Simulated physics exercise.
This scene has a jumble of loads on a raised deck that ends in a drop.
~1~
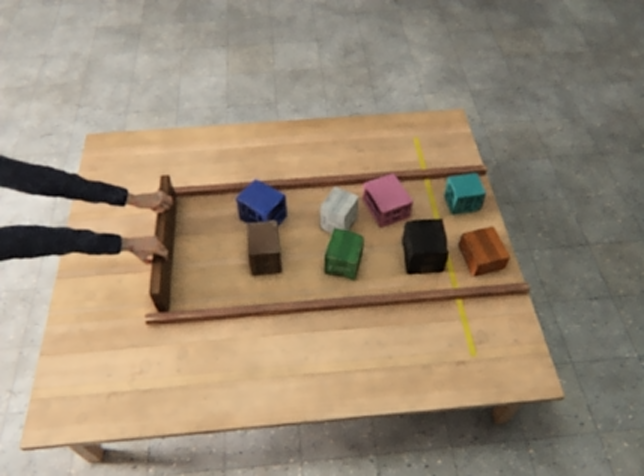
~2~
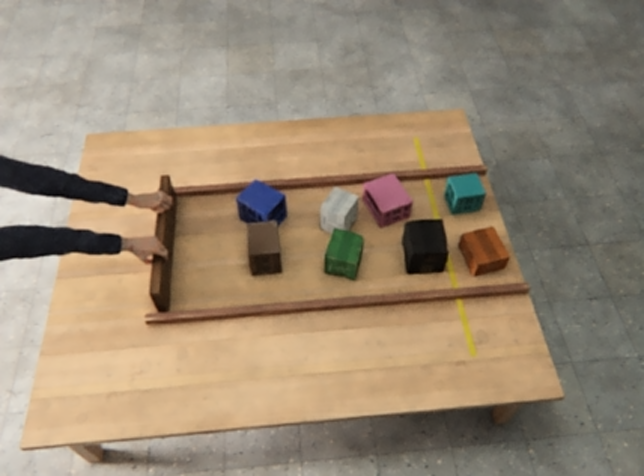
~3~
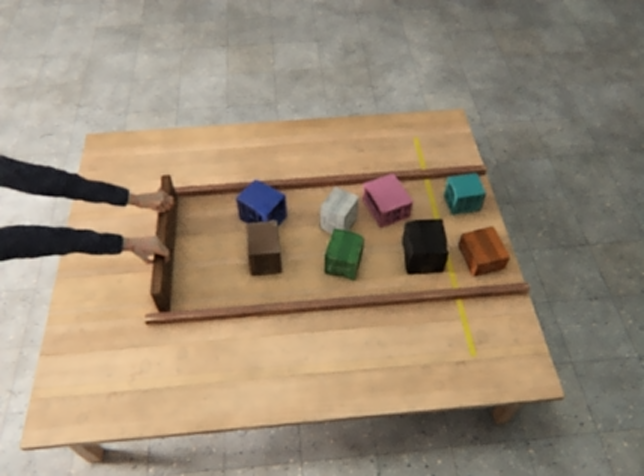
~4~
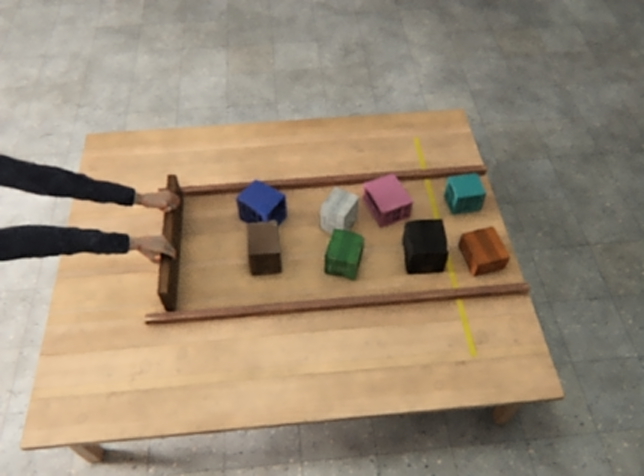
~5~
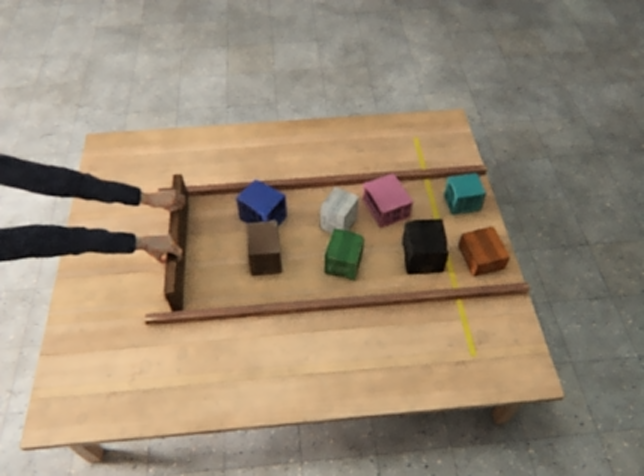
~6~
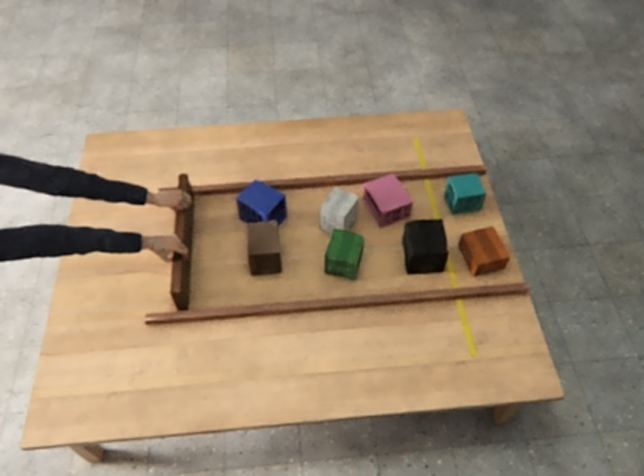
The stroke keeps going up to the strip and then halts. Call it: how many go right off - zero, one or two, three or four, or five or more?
Three or four go off.
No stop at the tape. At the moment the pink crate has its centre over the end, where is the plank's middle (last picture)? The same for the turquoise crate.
(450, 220) and (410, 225), roughly.
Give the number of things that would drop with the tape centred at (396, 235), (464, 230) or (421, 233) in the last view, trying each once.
Result per try: 1; 6; 2.
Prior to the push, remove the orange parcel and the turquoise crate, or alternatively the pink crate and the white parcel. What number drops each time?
1 and 2.
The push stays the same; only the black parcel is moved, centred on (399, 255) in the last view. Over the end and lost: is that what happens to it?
Outcome for the black parcel: It drops.
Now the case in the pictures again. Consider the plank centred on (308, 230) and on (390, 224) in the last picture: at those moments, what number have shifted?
Note: First position 4; second position 8.
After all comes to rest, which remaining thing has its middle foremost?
Pink crate, foremost.
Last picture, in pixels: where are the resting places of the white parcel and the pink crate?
Roughly (487, 214) for the first and roughly (486, 187) for the second.
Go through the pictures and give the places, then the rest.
The first picture shows orange parcel (483, 251); turquoise crate (464, 194); black parcel (425, 246); plank (164, 241); tape (441, 232).
The second picture shows turquoise crate (464, 194); green box (344, 254).
The third picture shows black parcel (425, 246); blue crate (262, 207).
The fourth picture shows orange parcel (483, 251); pink crate (387, 201).
The fifth picture shows turquoise crate (464, 194); white parcel (339, 213).
The sixth picture shows orange parcel (483, 251); turquoise crate (464, 194); black parcel (425, 246); plank (183, 240); tape (441, 232).
Early on, none off yet; orange parcel at rest near (483, 251); turquoise crate at rest near (464, 194); black parcel at rest near (425, 246).
Finally, the number that fall off is three or four; lost, black parcel, turquoise crate and orange parcel.
